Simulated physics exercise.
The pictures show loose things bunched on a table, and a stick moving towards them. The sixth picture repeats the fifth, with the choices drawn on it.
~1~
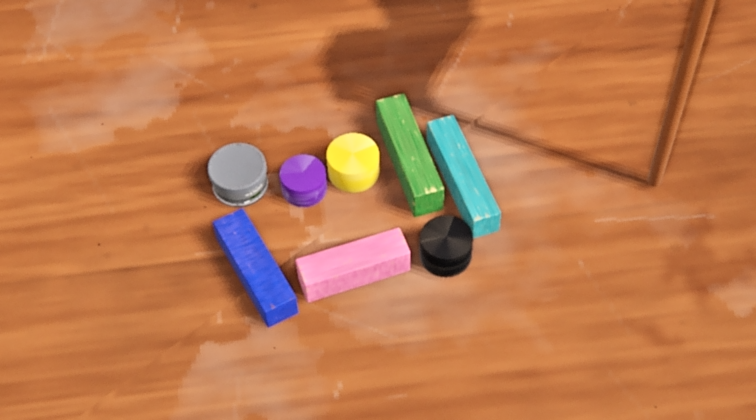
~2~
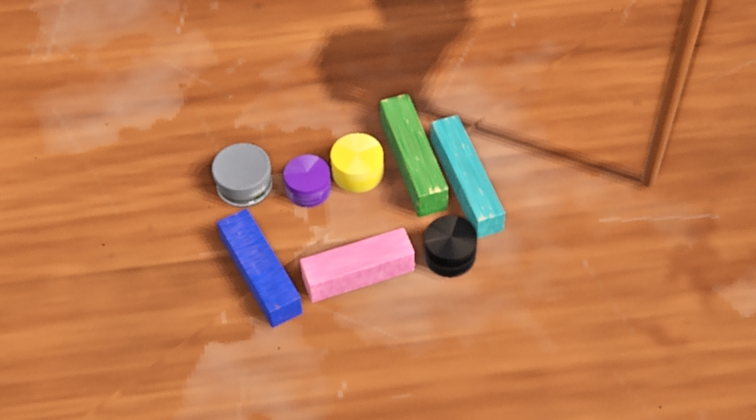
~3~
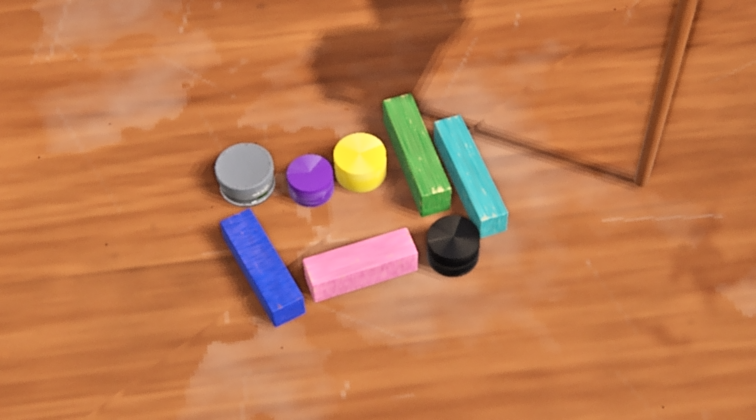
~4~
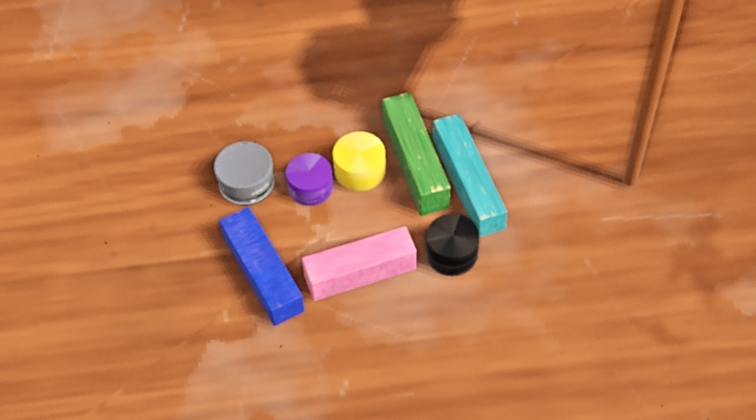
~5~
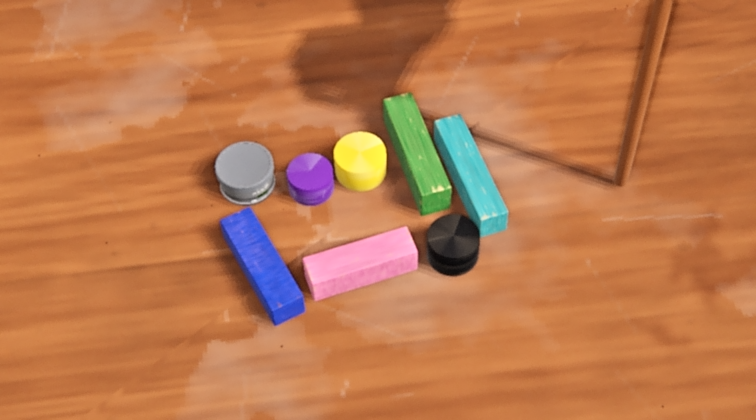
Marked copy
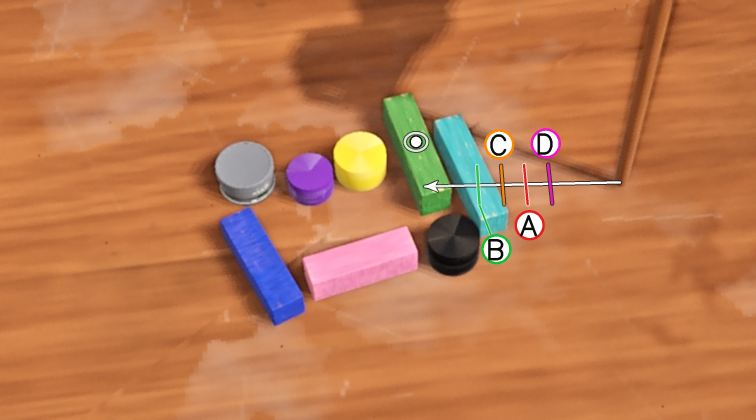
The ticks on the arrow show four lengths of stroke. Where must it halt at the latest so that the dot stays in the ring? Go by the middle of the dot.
As far as tick B.
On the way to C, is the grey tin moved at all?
No.
On the copy, A at (526, 184); B at (478, 185); C at (503, 185); D at (550, 184); the arrow from (620, 182) to (425, 186); the white dot at (416, 142).
On B. First, foot of the stick (566, 185).
Then, foot of the stick (512, 186).
Finally, foot of the stick (478, 186); turquoise bar (455, 175); black tin (447, 248); the dot is still in its ring.
By contrast, A keeps the dot in but is short; C keeps the dot in but is short; D keeps the dot in but is short.
